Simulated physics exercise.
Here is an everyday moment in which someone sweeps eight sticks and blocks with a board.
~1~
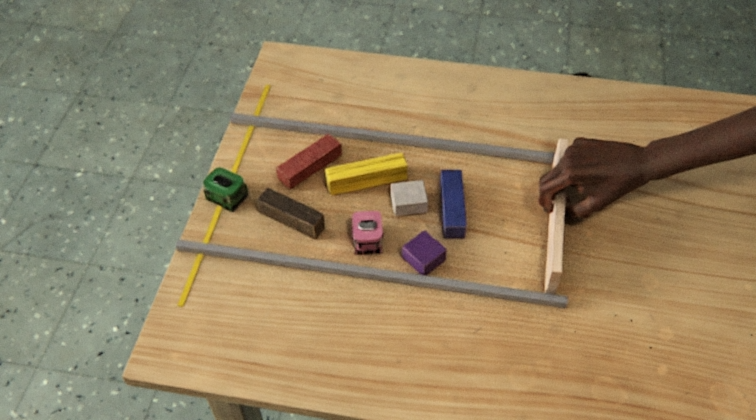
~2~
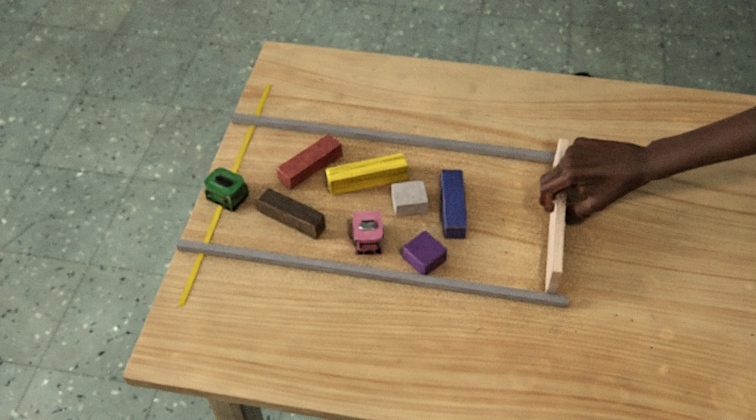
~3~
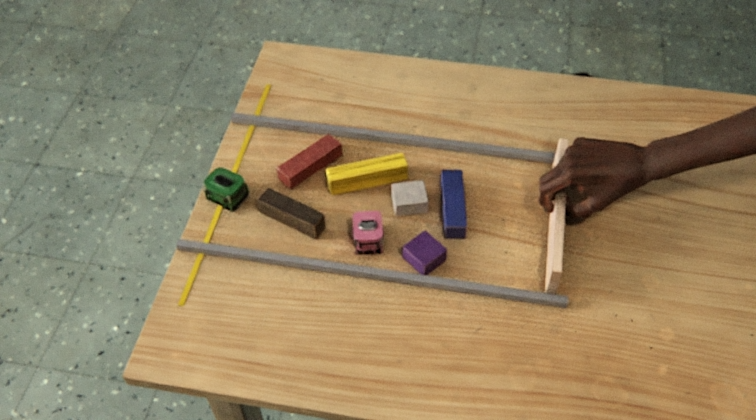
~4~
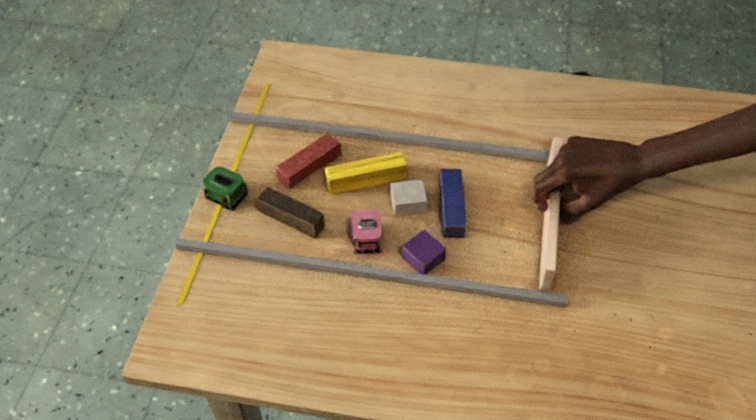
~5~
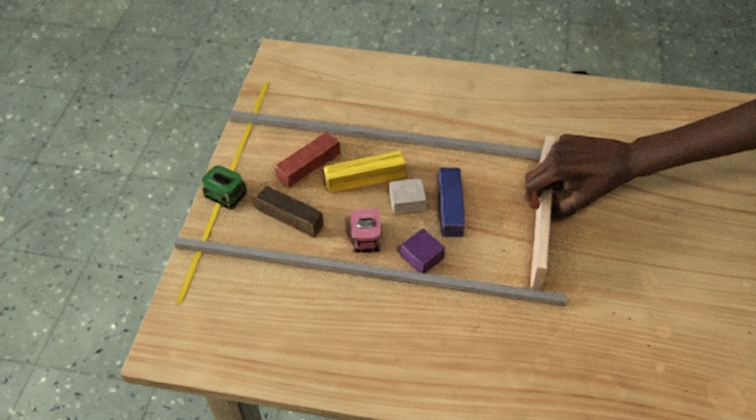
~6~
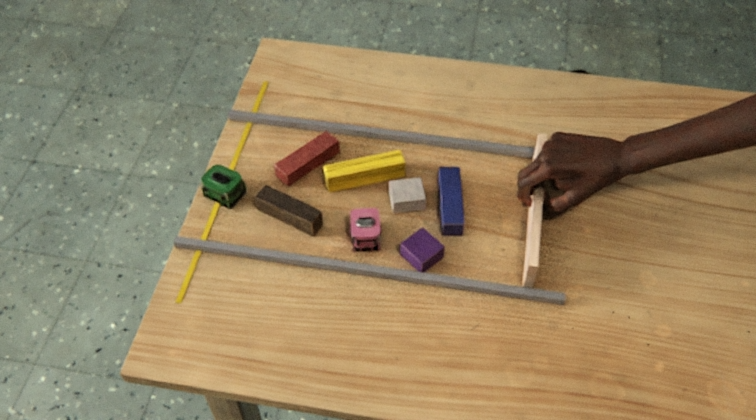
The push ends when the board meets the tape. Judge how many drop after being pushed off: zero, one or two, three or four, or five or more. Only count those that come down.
Number dropping: Five or more.
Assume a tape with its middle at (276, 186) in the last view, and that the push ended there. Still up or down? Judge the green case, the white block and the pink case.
Observed: Green case toppled; white block not toppled; pink case not toppled.
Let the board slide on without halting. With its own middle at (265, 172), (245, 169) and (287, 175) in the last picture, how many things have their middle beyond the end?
That makes 2, 3, 1.
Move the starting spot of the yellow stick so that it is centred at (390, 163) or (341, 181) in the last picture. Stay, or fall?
In order, falls away; falls away.
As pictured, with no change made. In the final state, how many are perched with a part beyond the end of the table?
Answer: 1.
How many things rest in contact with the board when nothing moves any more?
2 end up touching it.
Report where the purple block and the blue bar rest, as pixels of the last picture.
Final pixels, roughly: (189, 225) for the first, (218, 169) for the other.
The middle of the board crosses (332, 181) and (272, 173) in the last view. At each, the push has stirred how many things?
8 and 8.
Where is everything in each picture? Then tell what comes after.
In the first frame, green case (225, 189); black bar (291, 214); red bar (310, 161); board (557, 214); tape (229, 183).
In the second frame, black bar (292, 213); pink case (368, 233).
In the third frame, red bar (310, 161); blue bar (454, 203).
In the fourth frame, green case (225, 188); white block (409, 198).
In the fifth frame, black bar (290, 211); board (543, 210).
In the sixth frame, green case (223, 186); black bar (289, 210); red bar (308, 158); board (535, 208); tape (227, 180).
Soon after, none off yet; green case at rest near (223, 186); black bar at rest near (289, 210); red bar at rest near (308, 158).
After that, none off yet; green case tilting well over near (187, 171); black bar displaced about its own width near (233, 188); red bar displaced a little near (280, 144).
In the end, the number that fall off is five or more; gone, white block, pink case, yellow stick, red bar, black bar and green case.
